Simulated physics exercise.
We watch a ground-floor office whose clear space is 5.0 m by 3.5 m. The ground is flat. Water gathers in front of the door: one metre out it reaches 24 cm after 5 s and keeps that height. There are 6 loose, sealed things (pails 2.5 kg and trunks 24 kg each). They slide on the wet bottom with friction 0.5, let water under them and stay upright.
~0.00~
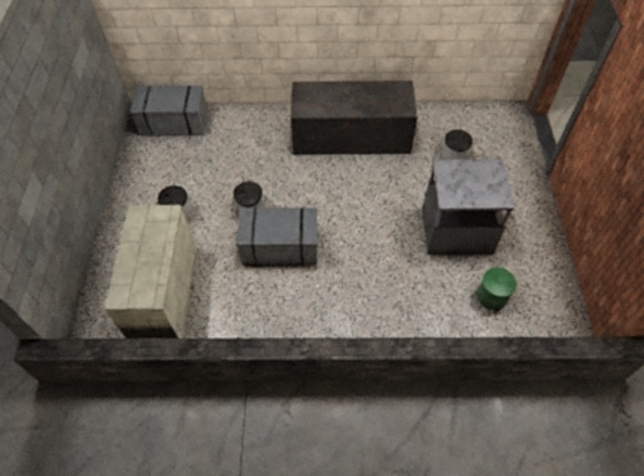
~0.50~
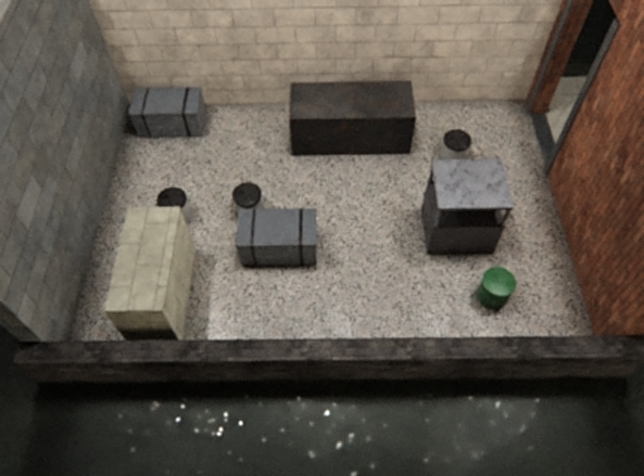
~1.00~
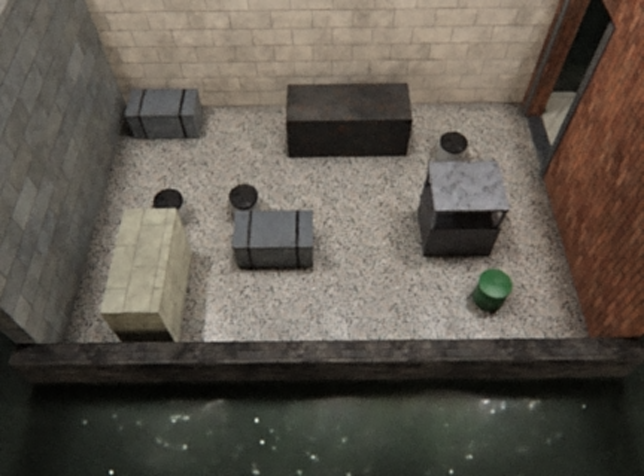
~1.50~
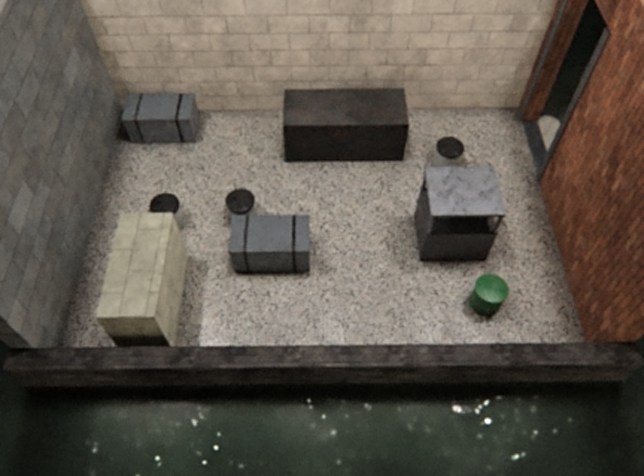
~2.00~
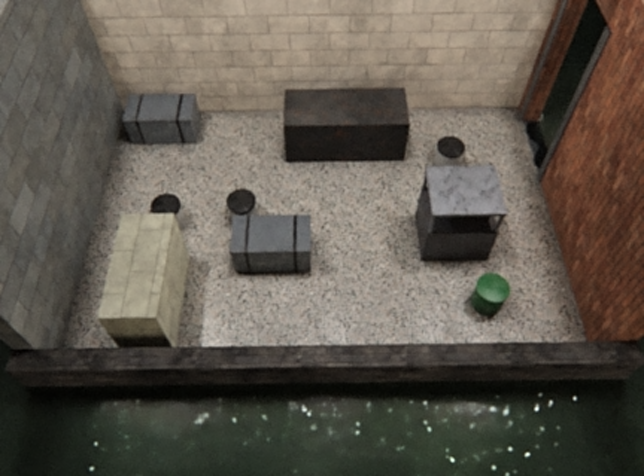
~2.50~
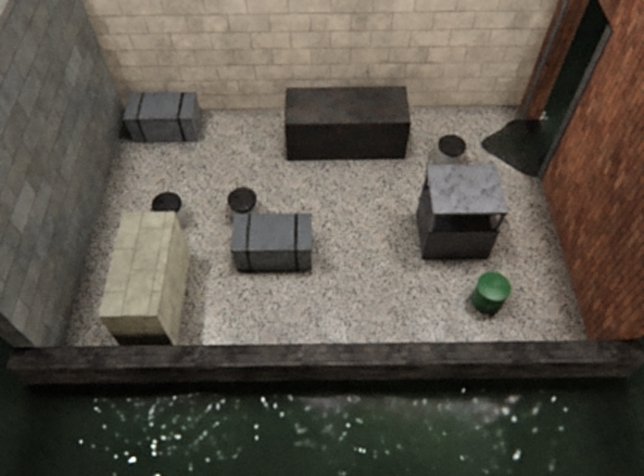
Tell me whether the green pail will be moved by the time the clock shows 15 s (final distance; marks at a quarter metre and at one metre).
The green pail moves a short way.
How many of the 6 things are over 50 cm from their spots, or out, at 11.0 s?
By then 3.
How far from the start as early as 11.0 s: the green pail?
About 30 cm.
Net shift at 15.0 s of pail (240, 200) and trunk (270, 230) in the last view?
In turn: 60 cm, 100 cm.
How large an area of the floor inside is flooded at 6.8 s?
Some 10.5 m2.
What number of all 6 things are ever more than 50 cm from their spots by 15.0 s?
I count 6.
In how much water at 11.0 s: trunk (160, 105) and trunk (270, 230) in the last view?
About 9 and 6 cm.
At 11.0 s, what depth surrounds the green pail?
Roughly 4 cm.
After 3.5 s the green pail is near (494, 286), 0.0 m from its start, aground; 0 afloat.
After 6.8 s the green pail is near (494, 286), 0.0 m from its start, aground; 1 afloat.
After 11.0 s the green pail is near (470, 273), 0.3 m from its start, afloat; 5 afloat.
After 15.0 s the green pail is near (466, 313), 0.4 m from its start, afloat; 6 afloat.
